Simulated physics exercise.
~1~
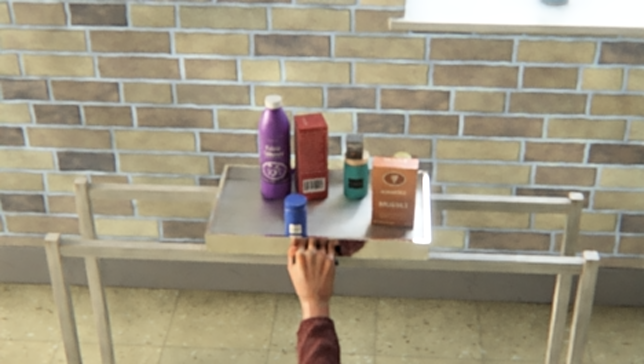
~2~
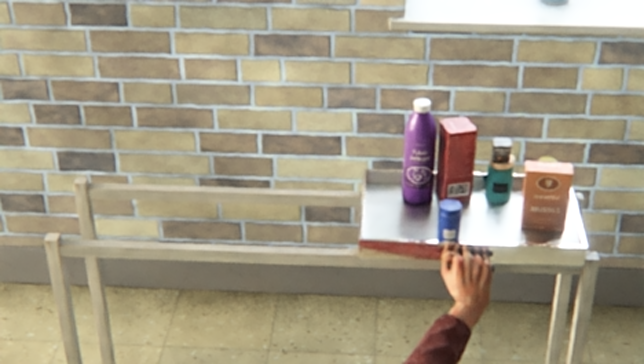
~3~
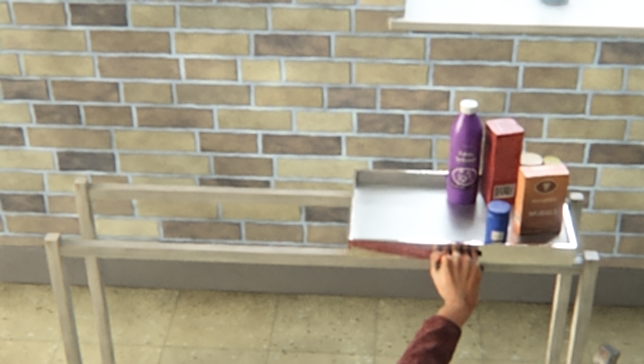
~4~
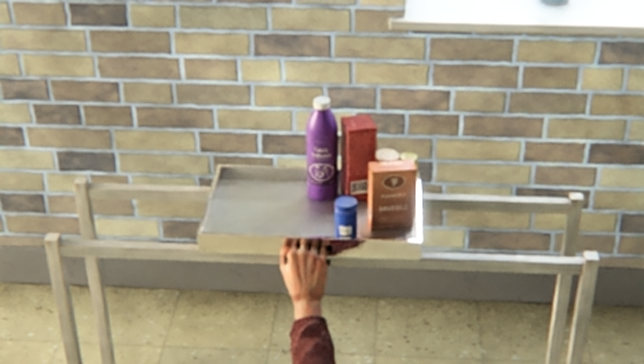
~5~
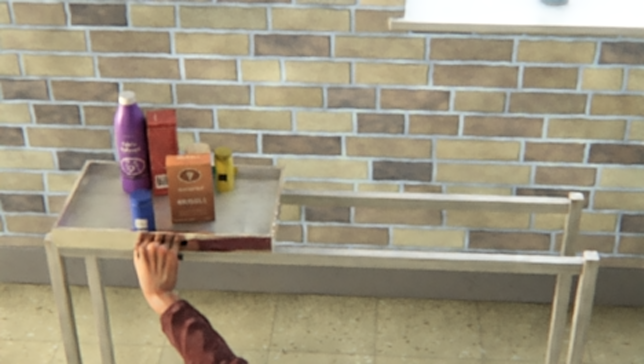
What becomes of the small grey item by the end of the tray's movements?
The small grey item leaves the tray, dropping off at the right, and does not ride back to the left with the others.
